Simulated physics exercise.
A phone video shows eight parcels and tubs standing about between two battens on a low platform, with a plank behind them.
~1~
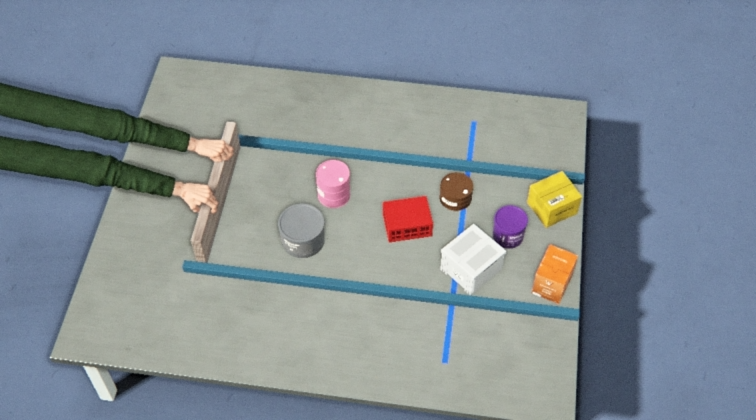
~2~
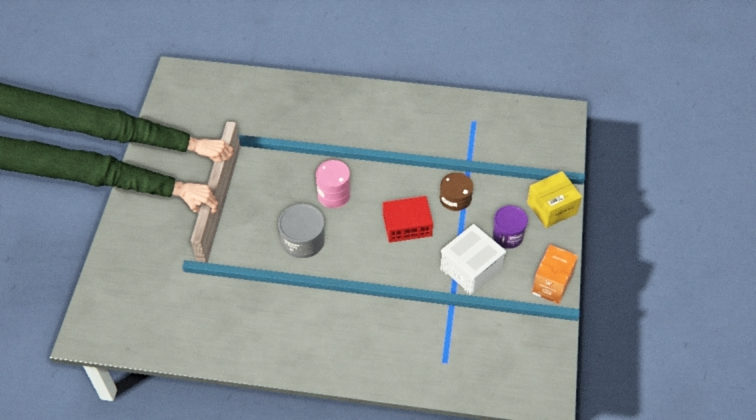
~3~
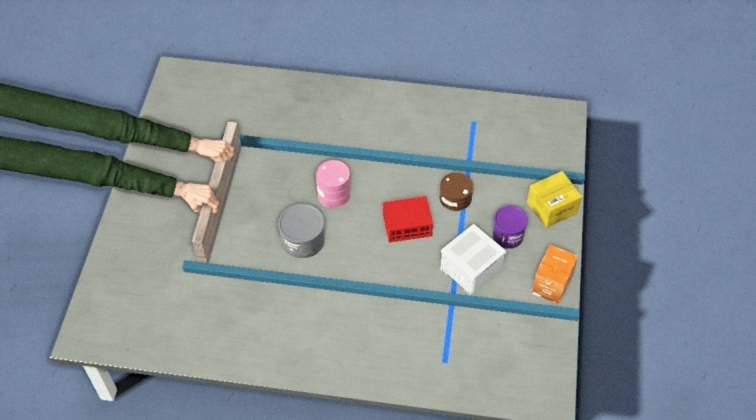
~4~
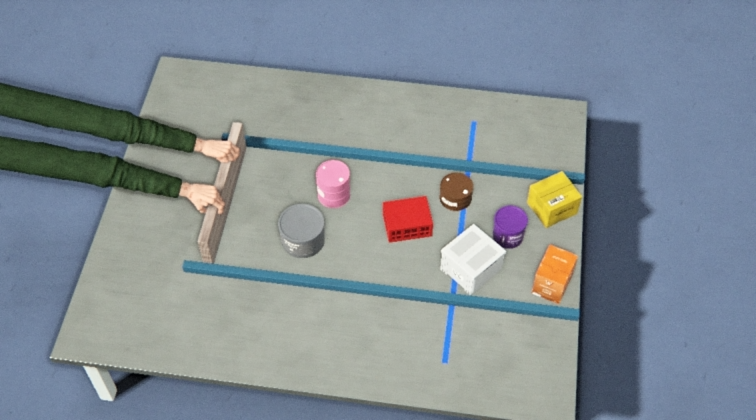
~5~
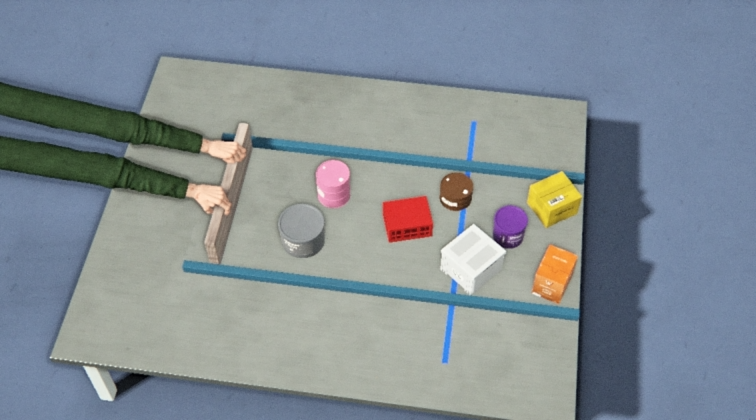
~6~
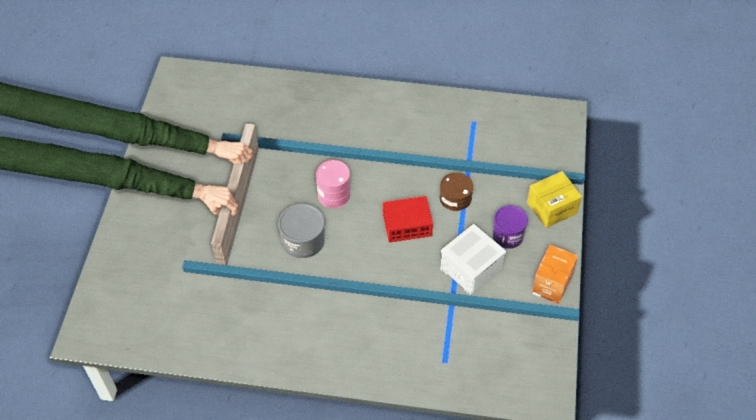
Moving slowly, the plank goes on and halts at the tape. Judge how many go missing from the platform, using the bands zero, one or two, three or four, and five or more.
Not one drops off.
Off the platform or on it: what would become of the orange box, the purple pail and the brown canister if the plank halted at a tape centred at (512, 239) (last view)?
The orange box does not stay; as for the purple pail, it does not stay; and the brown canister remains in place.
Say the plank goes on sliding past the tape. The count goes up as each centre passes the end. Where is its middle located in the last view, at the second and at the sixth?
The middle sits near (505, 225) at the first moment and near (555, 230) at the second.
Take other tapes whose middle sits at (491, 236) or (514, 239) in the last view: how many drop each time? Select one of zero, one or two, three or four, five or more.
Count per tape, in the order given: Just one or two, then just one or two.
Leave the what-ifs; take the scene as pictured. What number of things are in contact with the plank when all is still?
Contact count: 2.
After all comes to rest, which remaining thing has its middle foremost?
Foremost, the orange box.
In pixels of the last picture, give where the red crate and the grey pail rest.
Okay, so first (503, 229), and next (480, 258).
A little later, none off yet; orange box at rest near (555, 275); yellow parcel at rest near (554, 200); purple pail at rest near (510, 228).
When it is over, the number that fall off is zero.
